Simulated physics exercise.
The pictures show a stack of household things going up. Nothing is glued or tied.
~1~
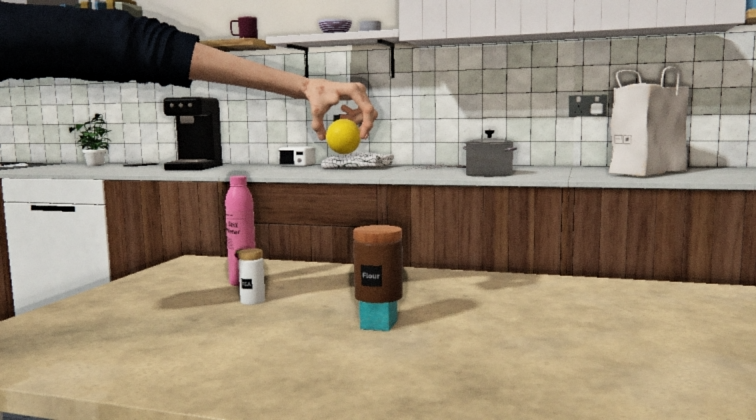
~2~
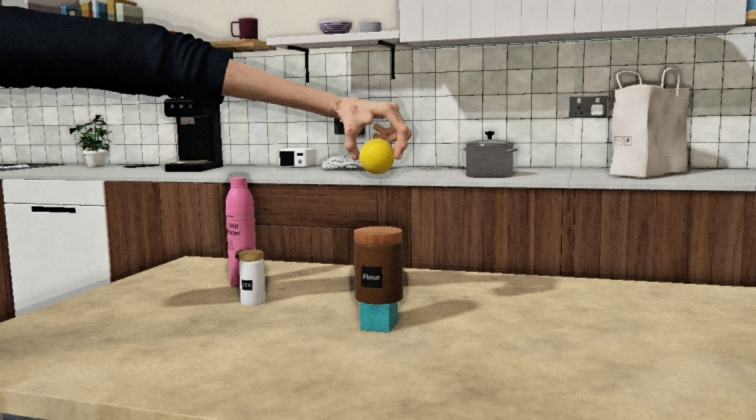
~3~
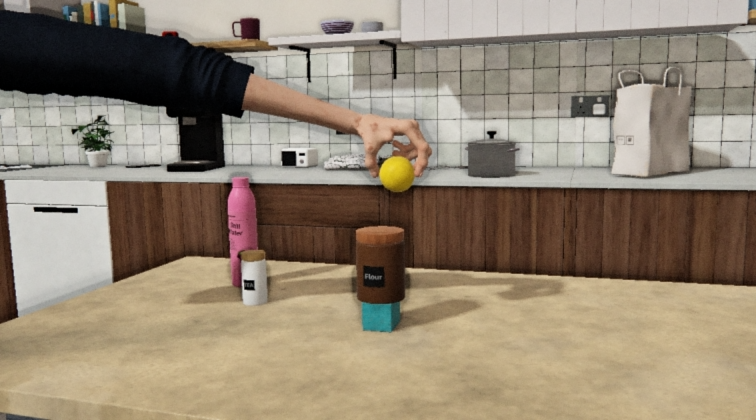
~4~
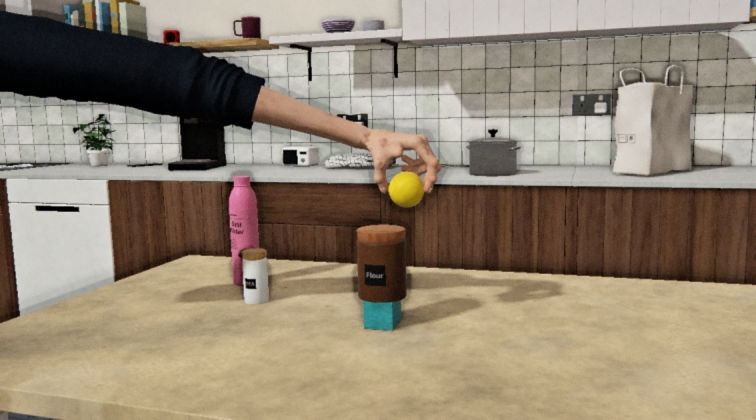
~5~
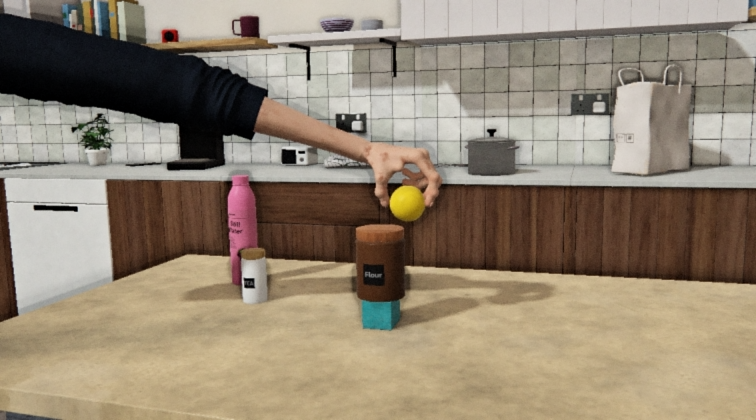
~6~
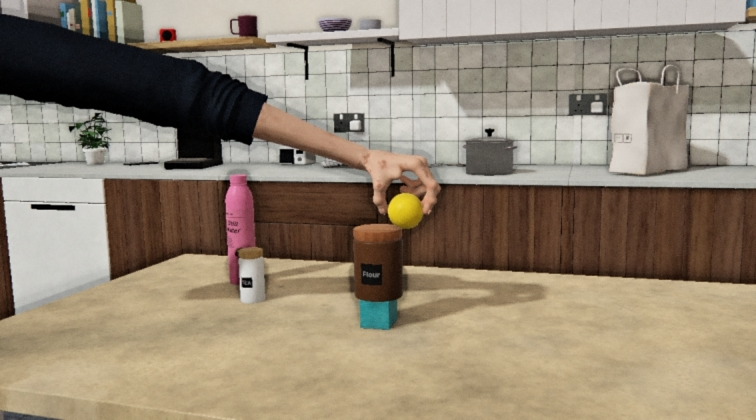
To begin with, a hand holds a yellow lemon above a brown jar stacked on a teal block, with a pink bottle and a white jar to the left. The arm moves right and lowers the lemon, then sets it down at the right side of the brown jar's lid, still gripping it.
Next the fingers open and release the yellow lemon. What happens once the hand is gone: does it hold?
Here the pile comes apart.
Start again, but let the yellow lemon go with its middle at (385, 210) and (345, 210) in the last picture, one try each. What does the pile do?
First try: It stays up; second try: It comes apart.
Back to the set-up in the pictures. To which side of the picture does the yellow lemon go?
It goes to the right.
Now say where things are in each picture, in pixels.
In the first frame, coming down; yellow lemon (344, 137); pink bottle (241, 231).
In the second frame, coming down; yellow lemon (377, 156); brown jar (379, 264).
In the third frame, coming down; yellow lemon (397, 174); pink bottle (243, 232).
In the fourth frame, coming down; yellow lemon (407, 189); brown jar (382, 263).
In the fifth frame, coming down; yellow lemon (408, 203); pink bottle (243, 230).
In the sixth frame, set down, still held; yellow lemon (406, 211); brown jar (378, 262).
Then, 0.40 s later than the last frame, yellow lemon now fallen.
Then, 0.60 s later than the last frame, things are still on the move.
When it is over, fallen, yellow lemon; the other 4 as before. End places, in pixels of the last picture, yellow lemon near (453, 313). The pile gives way.
